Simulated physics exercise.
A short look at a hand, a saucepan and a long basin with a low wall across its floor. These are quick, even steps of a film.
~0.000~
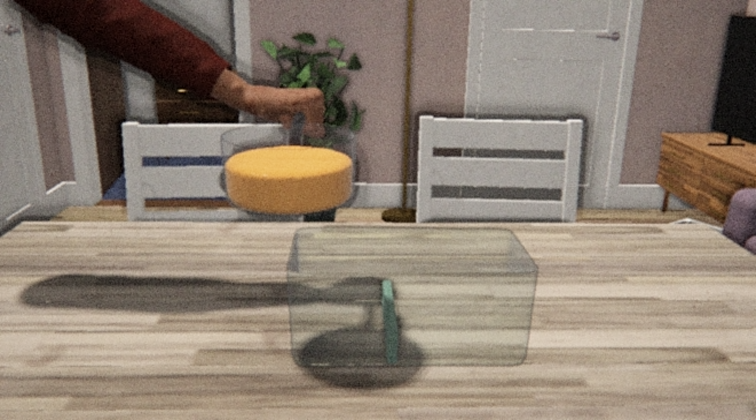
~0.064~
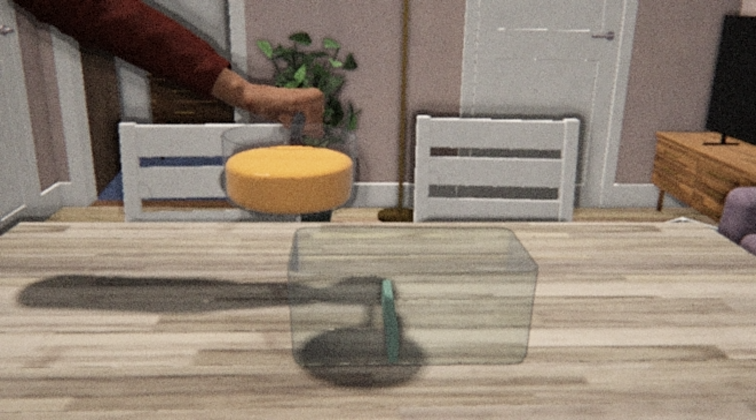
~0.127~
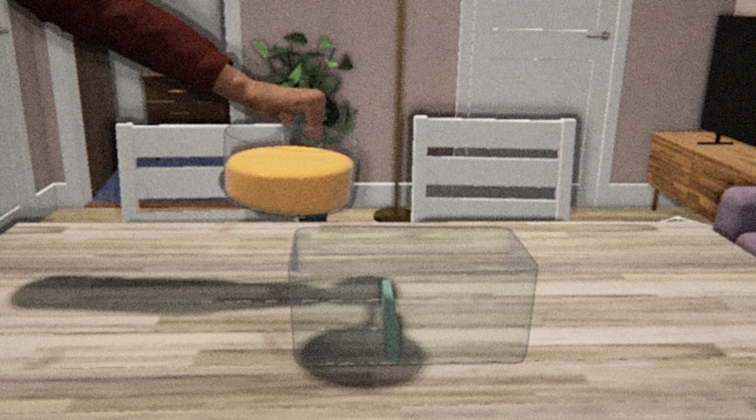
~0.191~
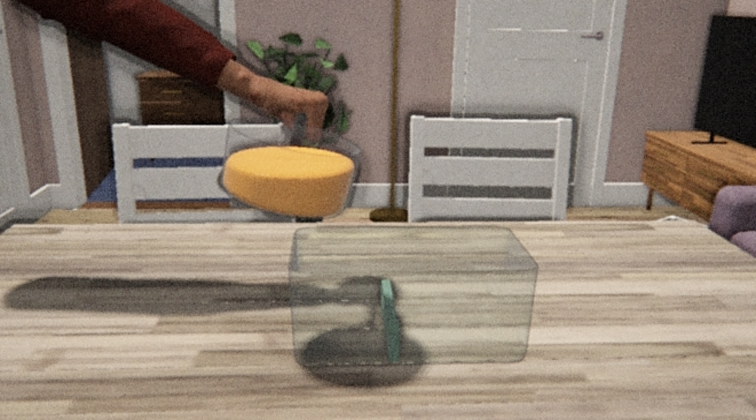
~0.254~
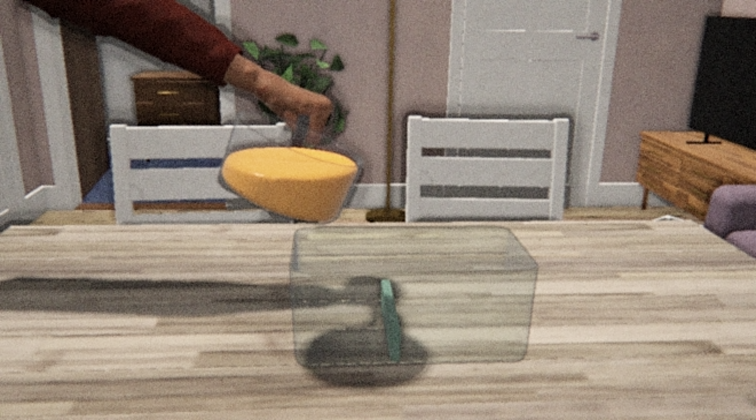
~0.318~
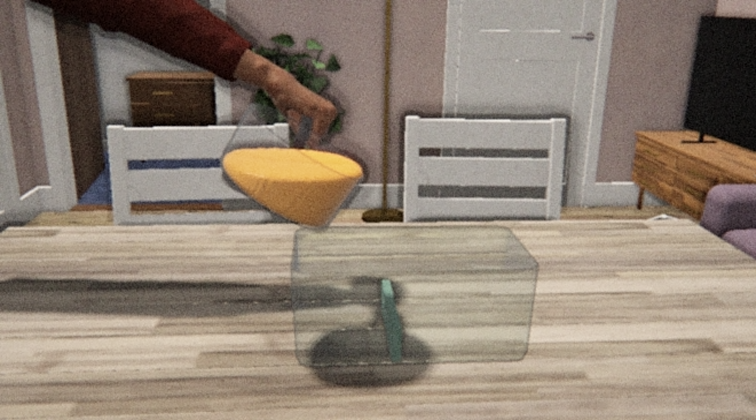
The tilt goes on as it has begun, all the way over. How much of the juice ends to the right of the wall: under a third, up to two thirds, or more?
In the end from a third to two thirds is right of the wall.
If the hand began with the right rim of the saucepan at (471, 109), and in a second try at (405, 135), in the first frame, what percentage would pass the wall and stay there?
The first gives 75 %, the second 90 %.
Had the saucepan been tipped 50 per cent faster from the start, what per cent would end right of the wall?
It comes to 35 per cent or so.
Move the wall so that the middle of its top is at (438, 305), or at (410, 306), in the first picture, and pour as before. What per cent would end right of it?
About 10 and 15 per cent.
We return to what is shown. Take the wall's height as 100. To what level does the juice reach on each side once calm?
The left part 60 per cent, the right part 30.
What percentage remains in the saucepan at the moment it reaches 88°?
Close to 35 per cent.
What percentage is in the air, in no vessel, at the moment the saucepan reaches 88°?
Roughly 30 in a hundred.
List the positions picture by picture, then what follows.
It leans 0°; its right rim is at (355, 138); the juice meets the walls at (227, 159) and (353, 160); the long basin's rim runs from (292, 250) to (524, 250); the wall's top is at (390, 305), in the first frame.
It leans 1°; its right rim is at (356, 139); the juice meets the walls at (228, 159) and (353, 160), in the second frame.
It leans 6°; its right rim is at (358, 144); the juice meets the walls at (228, 159) and (354, 161), in the third frame.
It leans 13°; its right rim is at (360, 152); the juice meets the walls at (227, 159) and (354, 163), in the fourth frame.
It leans 22°; its right rim is at (362, 163); the juice meets the walls at (225, 158) and (358, 165), in the fifth frame.
It leans 33°; its right rim is at (362, 176); the juice meets the walls at (224, 155) and (360, 166); 1 per cent is over the edge, in the sixth frame.
A moment on, the saucepan is tipped on its side and 34 per cent is still to pour, 14 is left of the wall and 24 right of it.
Next, the saucepan is tipped right over and 8 per cent is still to pour, 44 is left of the wall and 43 right of it.
Then the saucepan is tipped right over and 1 per cent is still to pour, 55 is left of the wall and 43 right of it.
Later the saucepan is tipped right over and 0 per cent is still to pour, 56 is left of the wall and 43 right of it.
Finally, 56 per cent lies left of the wall, 43 right of it and 1 outside.
